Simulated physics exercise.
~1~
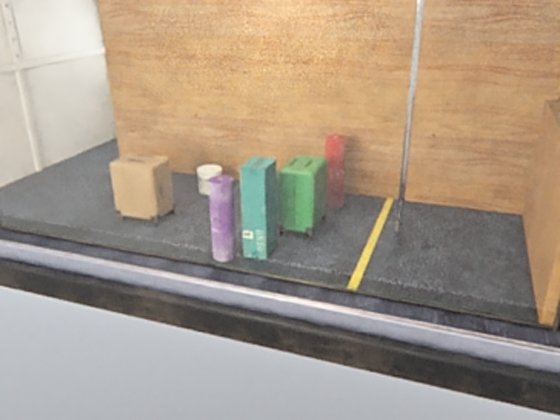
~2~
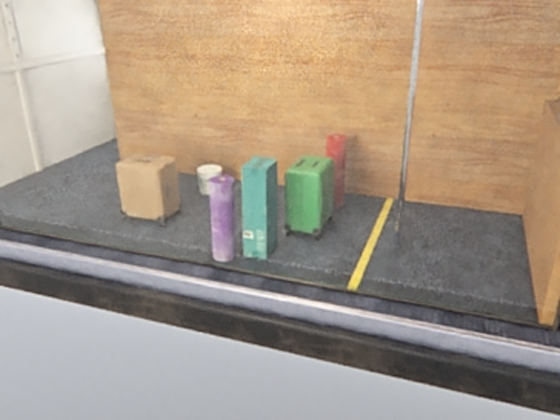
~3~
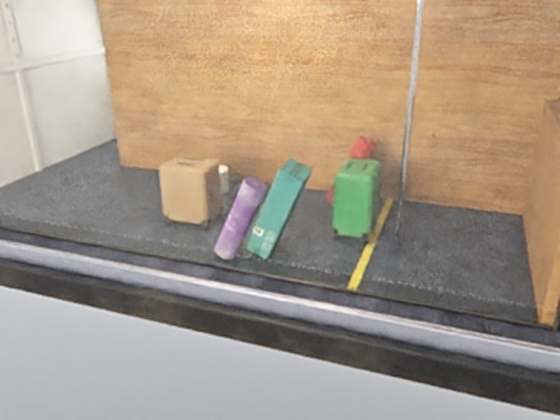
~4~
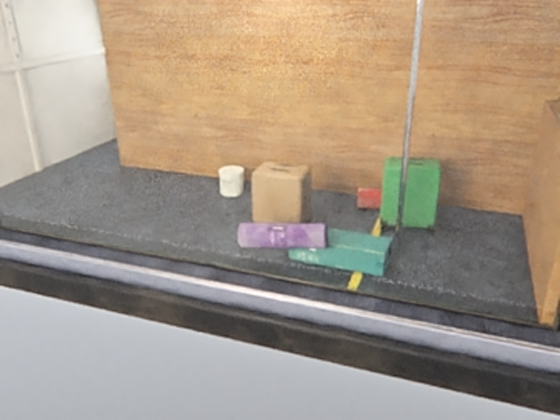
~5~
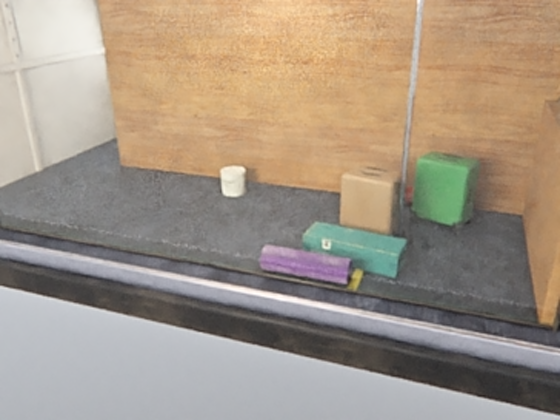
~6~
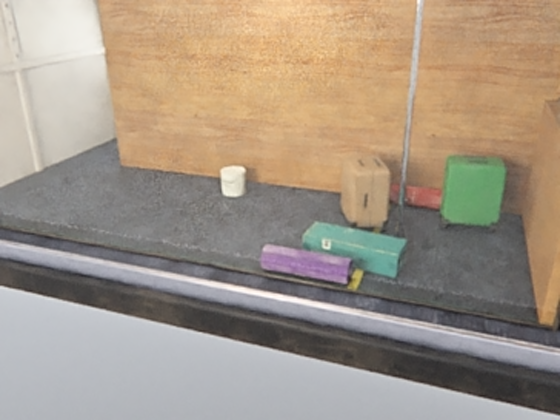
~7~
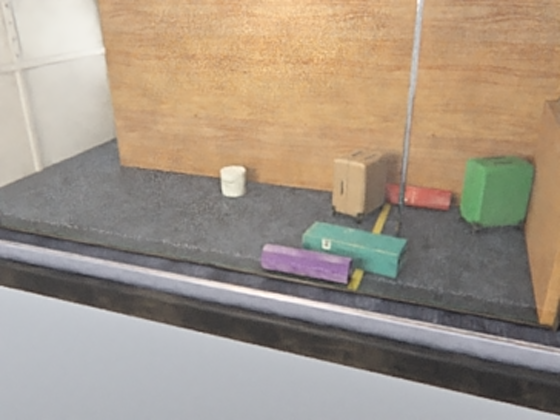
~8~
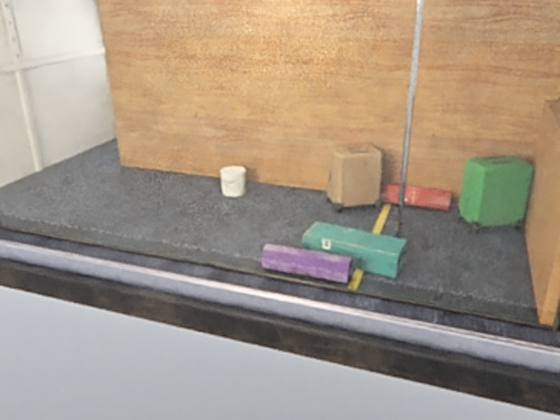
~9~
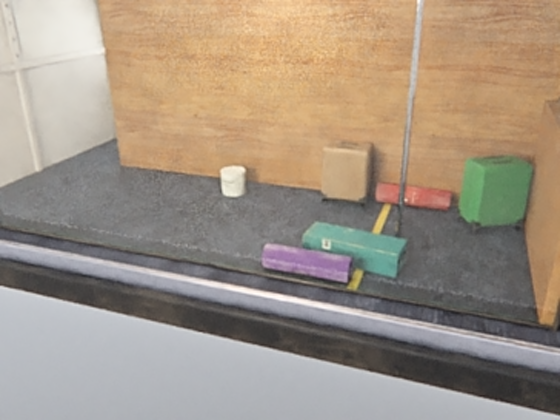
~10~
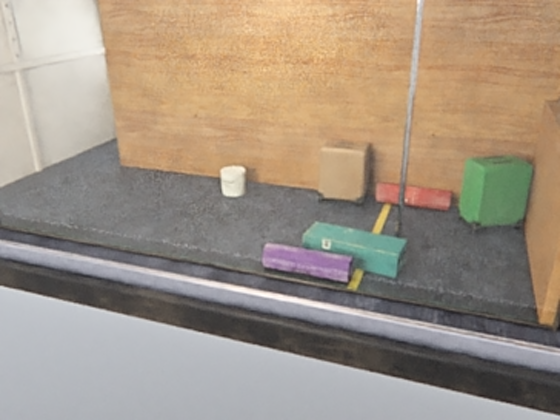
Two wheeled cases, one brown and one green, begin rolling right across the dark floor of a wood-backed bay, while a purple roll, a teal box and a red roll stand near them by a white bucket. The tall items then tilt to the right and topple onto their sides as the cases keep rolling upright. The green case and the red roll cross the yellow line. The brown case rolls far right, then drifts back left toward the rear wall, while the green one continues toward the right side. Everything settles, with the brown case, teal box, purple roll and bucket short of the line.
